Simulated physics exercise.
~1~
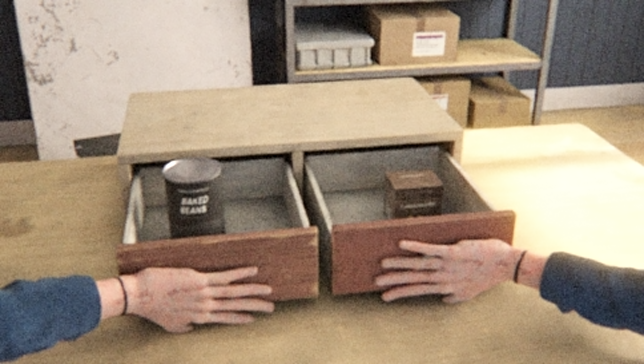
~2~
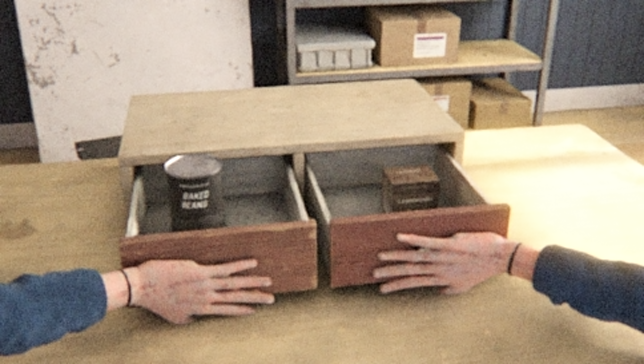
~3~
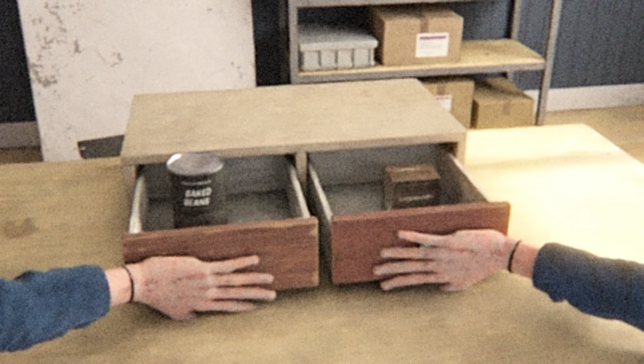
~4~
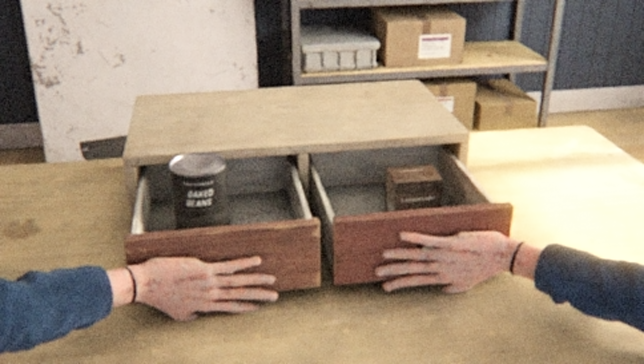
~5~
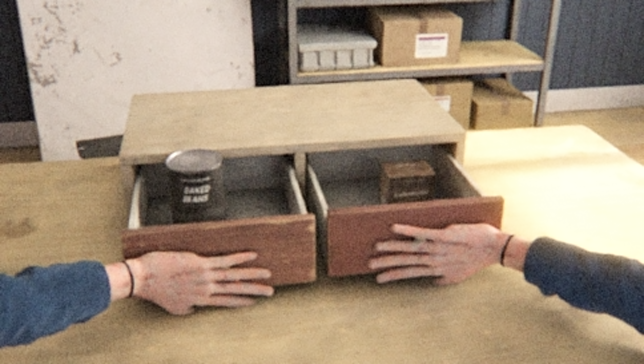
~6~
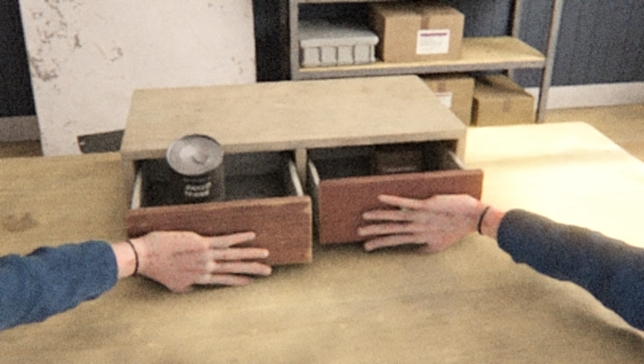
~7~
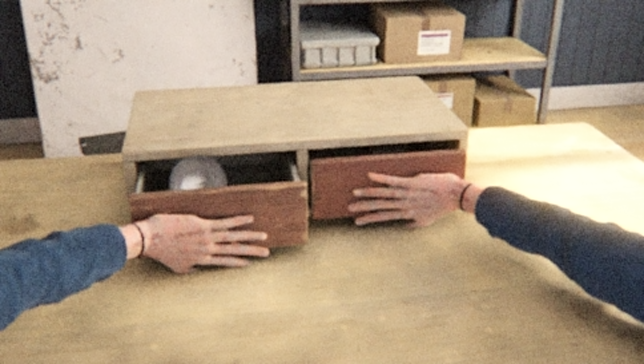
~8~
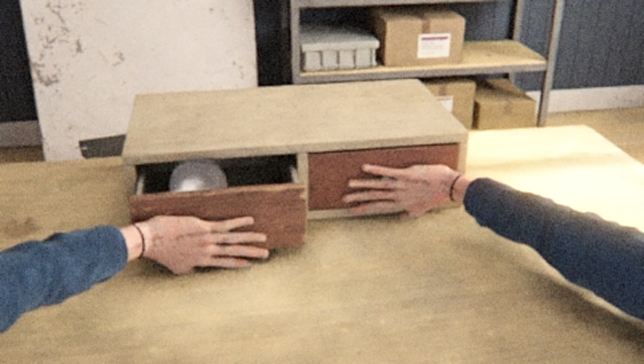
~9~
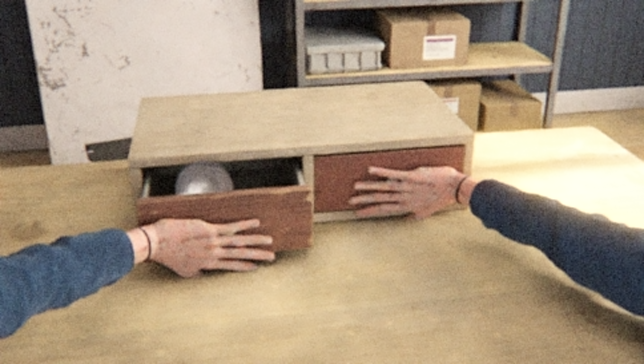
Two hands pushed in the open drawers of a low wooden cabinet; the right one, holding a small brown box, closed fully, while the dark can in the left one tipped onto its side and that drawer stayed partly open.
